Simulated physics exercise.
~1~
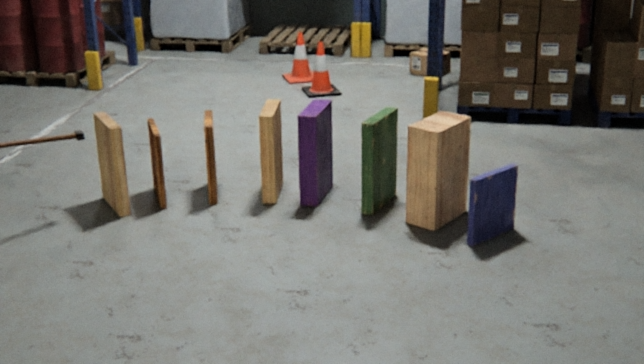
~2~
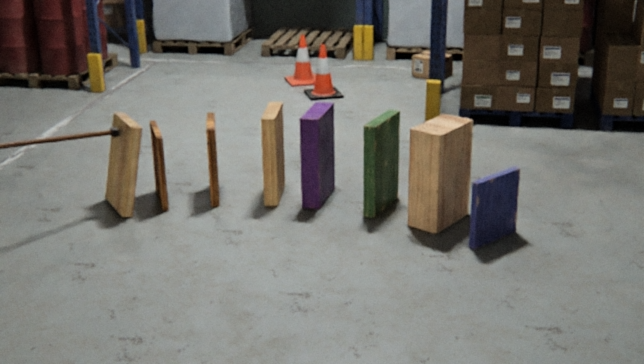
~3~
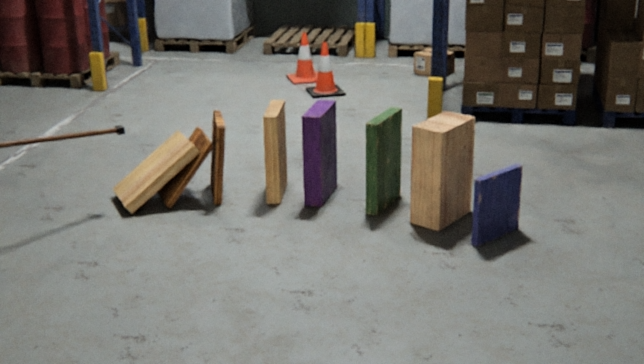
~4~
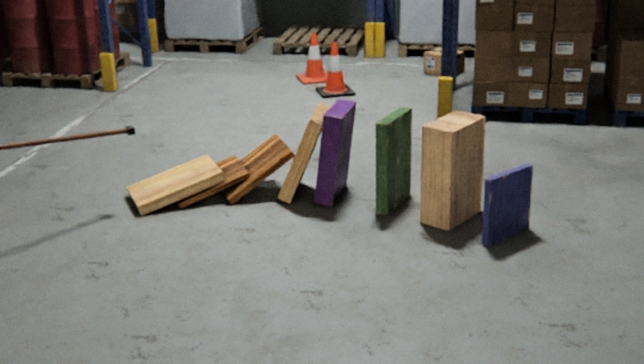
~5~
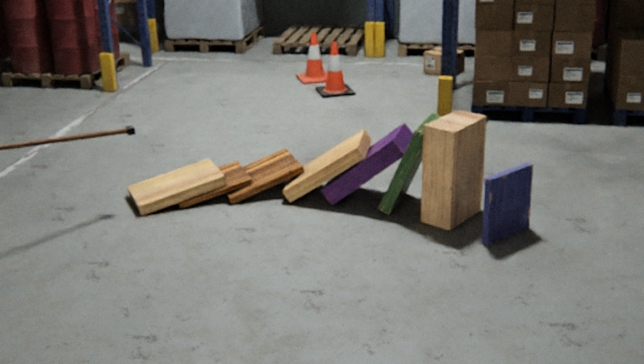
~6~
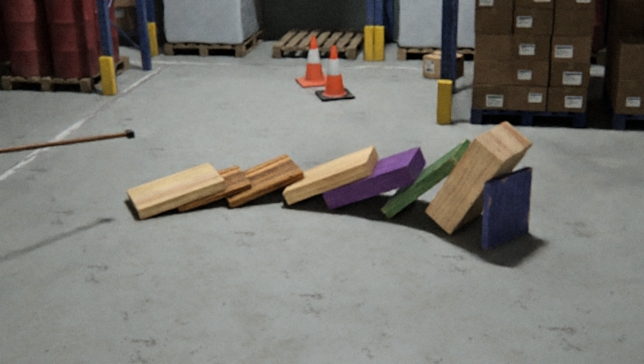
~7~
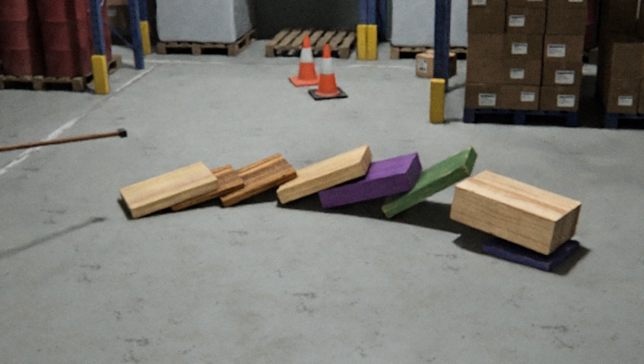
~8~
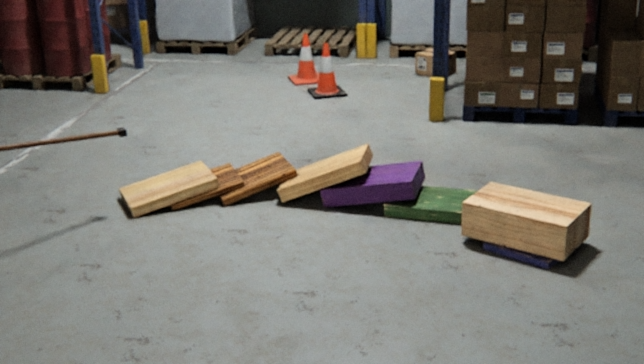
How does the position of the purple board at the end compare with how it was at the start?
At the start the purple board stands upright in the row, and by the end it has toppled over and lies on its side.
